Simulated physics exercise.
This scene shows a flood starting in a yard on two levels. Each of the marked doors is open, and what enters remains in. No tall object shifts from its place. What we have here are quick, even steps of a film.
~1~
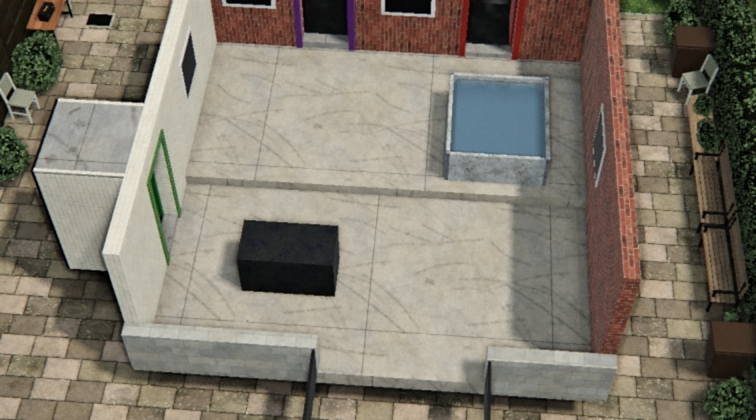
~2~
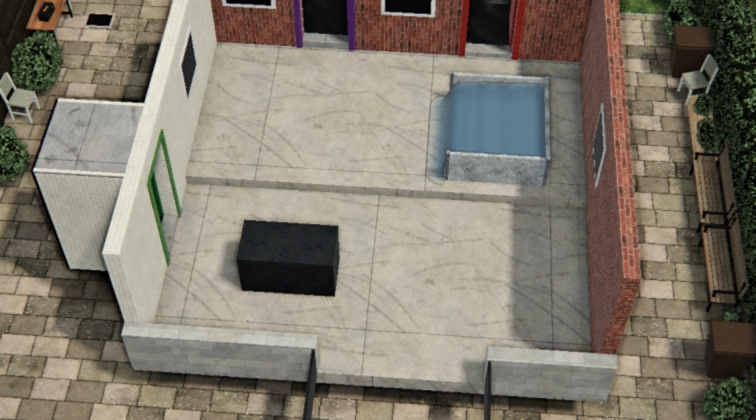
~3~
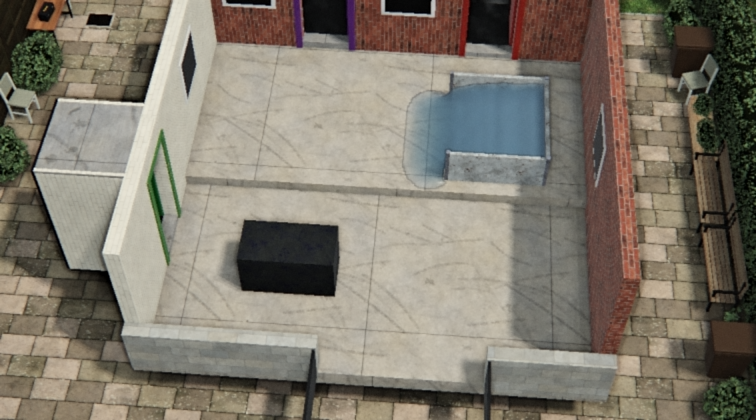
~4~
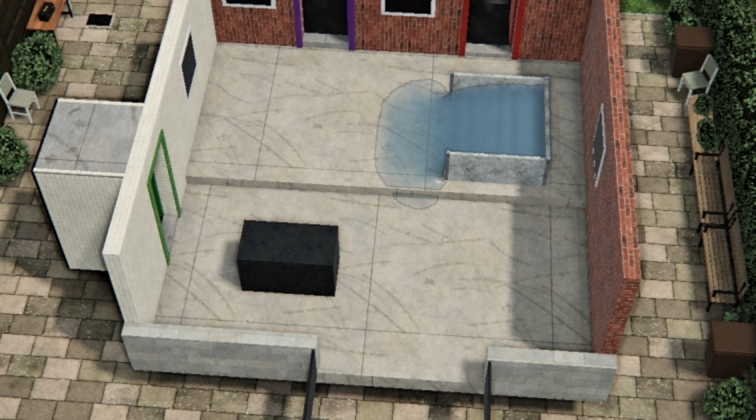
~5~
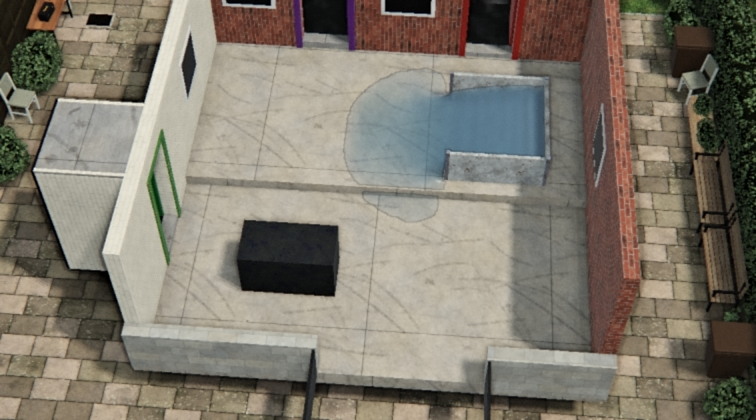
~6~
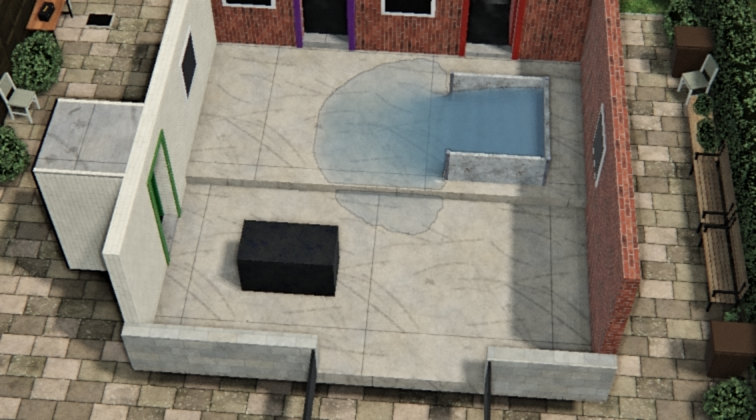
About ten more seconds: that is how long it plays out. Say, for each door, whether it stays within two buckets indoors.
Green door: Over two buckets. Purple door: Two buckets at most. Red door: Two buckets at most.
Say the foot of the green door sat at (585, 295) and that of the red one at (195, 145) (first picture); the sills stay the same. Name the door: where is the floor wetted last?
Answer: The green one.
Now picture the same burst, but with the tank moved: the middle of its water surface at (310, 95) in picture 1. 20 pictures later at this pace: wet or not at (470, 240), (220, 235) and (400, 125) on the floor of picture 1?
Bone-dry, soaked, bone-dry.
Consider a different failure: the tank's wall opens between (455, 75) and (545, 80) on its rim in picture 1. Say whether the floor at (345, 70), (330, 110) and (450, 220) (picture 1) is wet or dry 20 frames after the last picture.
Soaked, soaked, untouched.
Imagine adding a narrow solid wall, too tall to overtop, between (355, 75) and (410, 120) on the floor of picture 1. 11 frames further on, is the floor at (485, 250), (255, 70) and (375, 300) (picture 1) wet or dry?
First spared, then soaked, then spared.
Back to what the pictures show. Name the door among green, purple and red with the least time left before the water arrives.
That's the purple door.
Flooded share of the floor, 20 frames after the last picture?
I'd guess some 50 per cent.
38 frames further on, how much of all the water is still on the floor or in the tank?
I'd put it near 98 %.
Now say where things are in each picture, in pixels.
In the first frame, still water in the tank at (498, 118).
In the second frame, the front is at (441, 182), out from the gap at (451, 130).
In the third frame, water pours out at (450, 132) and has run to (421, 183).
In the fourth frame, water pours out at (450, 132) and has run to (412, 84).
In the fifth frame, the front is at (354, 171), out from the gap at (450, 133).
In the sixth frame, the front is at (319, 154), out from the gap at (450, 133).
A moment on, water covers 35 % of the floor; the green door not reached, the purple door wet at the sill, nothing in, the red door not reached.
Next, water covers 45 % of the floor; the green door not reached, the purple door wet at the sill, nothing in, the red door not reached.
Then, water covers 50 % of the floor; the green door over two buckets in, the purple door wet at the sill, nothing in, the red door not reached.
Later, water covers 60 % of the floor; the green door over two buckets in, the purple door wet at the sill, nothing in, the red door wet at the sill, nothing in.
In the end, water covers 95 % of the floor; the green door over two buckets in, the purple door wet at the sill, nothing in, the red door wet at the sill, nothing in.
